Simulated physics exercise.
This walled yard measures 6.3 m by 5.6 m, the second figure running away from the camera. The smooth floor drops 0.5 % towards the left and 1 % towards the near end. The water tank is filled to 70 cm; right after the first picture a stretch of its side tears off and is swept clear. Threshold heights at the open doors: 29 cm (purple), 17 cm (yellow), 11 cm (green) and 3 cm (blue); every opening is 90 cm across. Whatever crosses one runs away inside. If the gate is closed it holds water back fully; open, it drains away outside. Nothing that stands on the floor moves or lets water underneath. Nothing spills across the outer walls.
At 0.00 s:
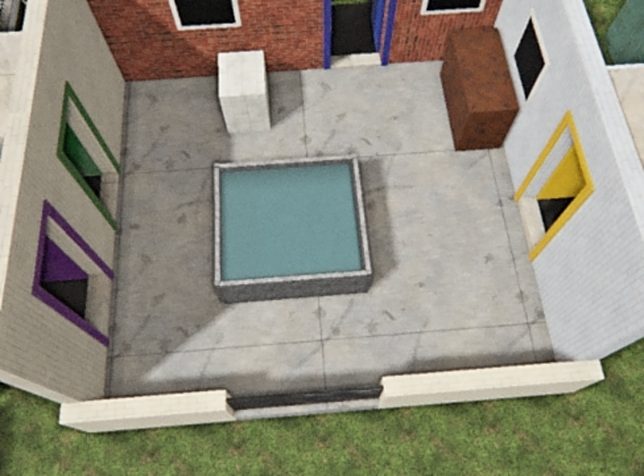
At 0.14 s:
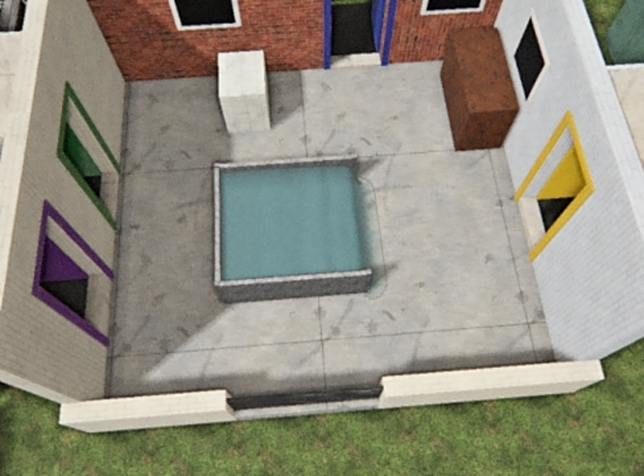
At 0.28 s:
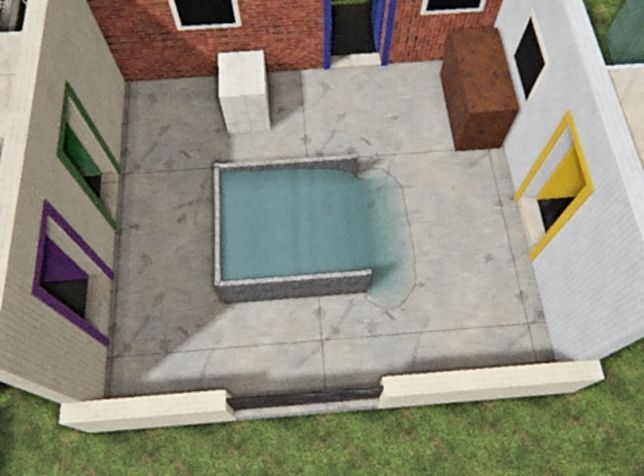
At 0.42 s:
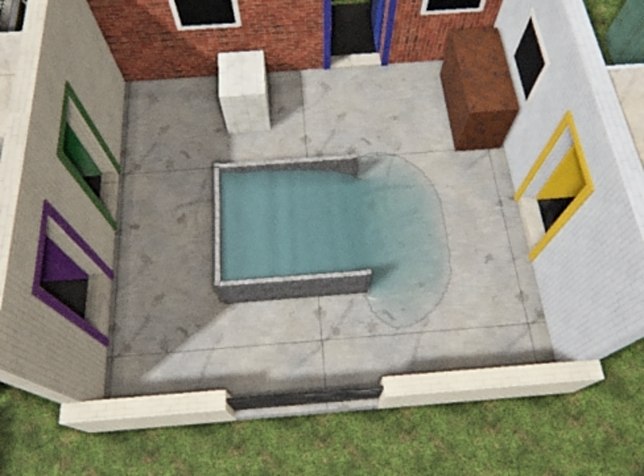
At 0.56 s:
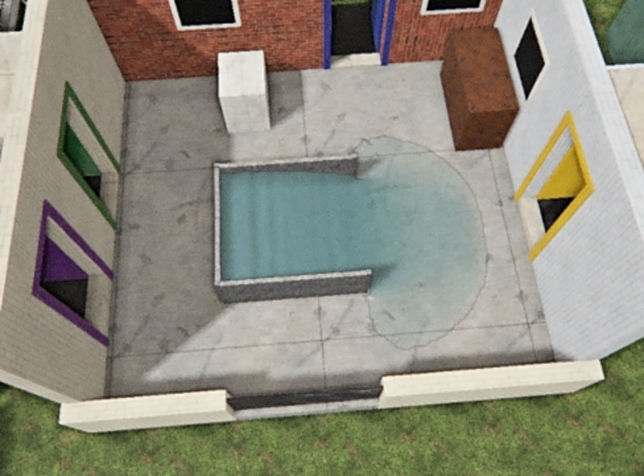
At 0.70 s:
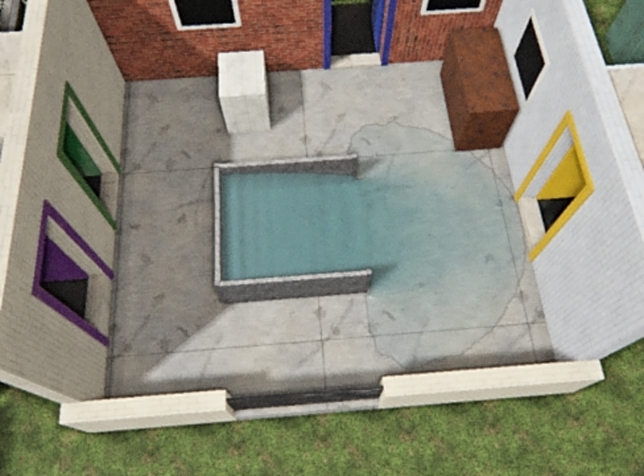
A walled yard with a smooth grey floor is seen from high above, with red brick at the back, pale side walls and grass in front. A square tank of blue-green water sits near the middle, with a white block and a rusty brown box behind it, green and purple openings left, yellow right and blue at the back. The tank's right side opens and water spreads rightward in a widening rounded sheet, while the camera stays still.
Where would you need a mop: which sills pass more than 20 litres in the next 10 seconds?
Within that time: At the purple door it keeps below the limit; at the yellow door it passes the limit; at the green door it does not reach the limit; at the blue door it passes the limit.
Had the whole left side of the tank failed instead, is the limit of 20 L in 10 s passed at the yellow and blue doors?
Then: Yellow below, blue not over.
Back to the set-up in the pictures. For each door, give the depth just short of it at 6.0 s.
In cm: Purple 14, yellow 11, green 2, blue 7.
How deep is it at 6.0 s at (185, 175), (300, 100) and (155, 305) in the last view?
Roughly 0, 8 and 5 cm, in turn.
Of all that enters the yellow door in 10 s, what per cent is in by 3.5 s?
Some 95 per cent by then.
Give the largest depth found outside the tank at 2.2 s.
Up to some 42 cm.
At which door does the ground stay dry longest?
Last comes the green one.
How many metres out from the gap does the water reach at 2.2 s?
About 4.2 m.
After 1.4 s water covers 35 % of the floor and is deepest (41 cm) near (523, 232); purple door not reached, yellow door 39 cm at the sill, 73 L in, green door not reached, blue door not reached.
After 2.2 s water covers 35 % of the floor and is deepest (42 cm) near (556, 372); purple door not reached, yellow door 36 cm at the sill, 173 L in, green door not reached, blue door not reached.
After 3.5 s water covers 50 % of the floor and is deepest (29 cm) near (556, 372); purple door not reached, yellow door 22 cm at the sill, 249 L in, green door not reached, blue door 7 cm at the sill, 1 L in.
After 6.0 s water covers 80 % of the floor and is deepest (23 cm) near (104, 410); purple door 14 cm at the sill, 0 L in, yellow door 11 cm at the sill, 257 L in, green door 2 cm at the sill, 0 L in, blue door 7 cm at the sill, 37 L in.
After 10.0 s water covers 95 % of the floor and is deepest (14 cm) near (208, 85); purple door 9 cm at the sill, 0 L in, yellow door 5 cm at the sill, 257 L in, green door 7 cm at the sill, 0 L in, blue door 5 cm at the sill, 67 L in.
